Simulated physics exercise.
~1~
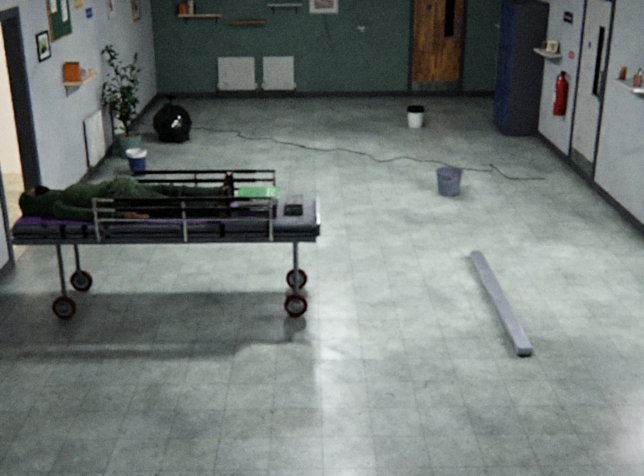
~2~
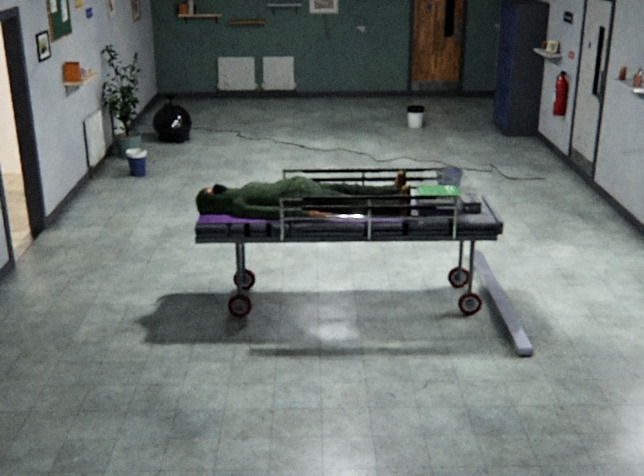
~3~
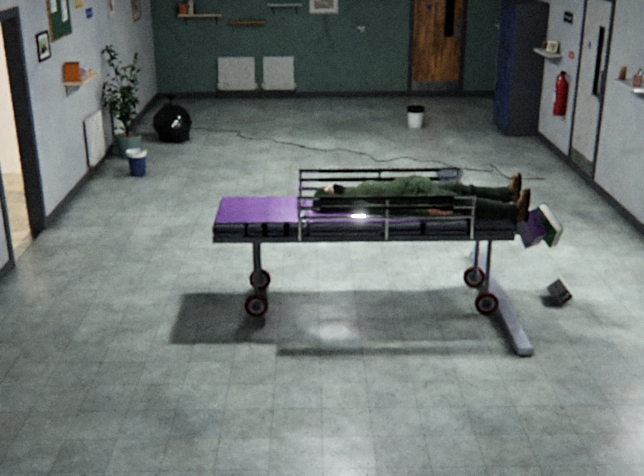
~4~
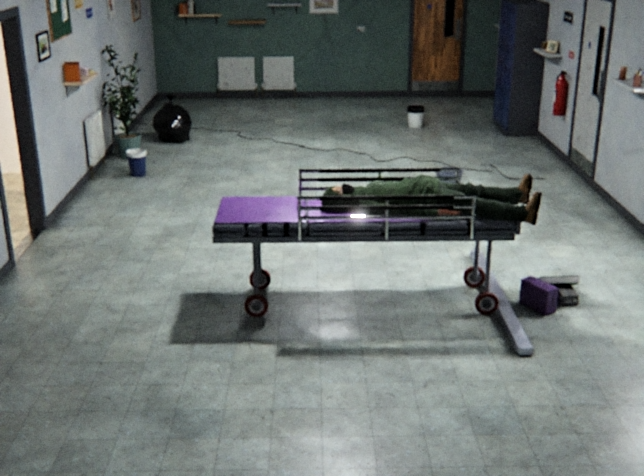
Corridor with a trolley rolling right and stopping at a floor sill, its limp person sliding feet-first past the end, three items falling.
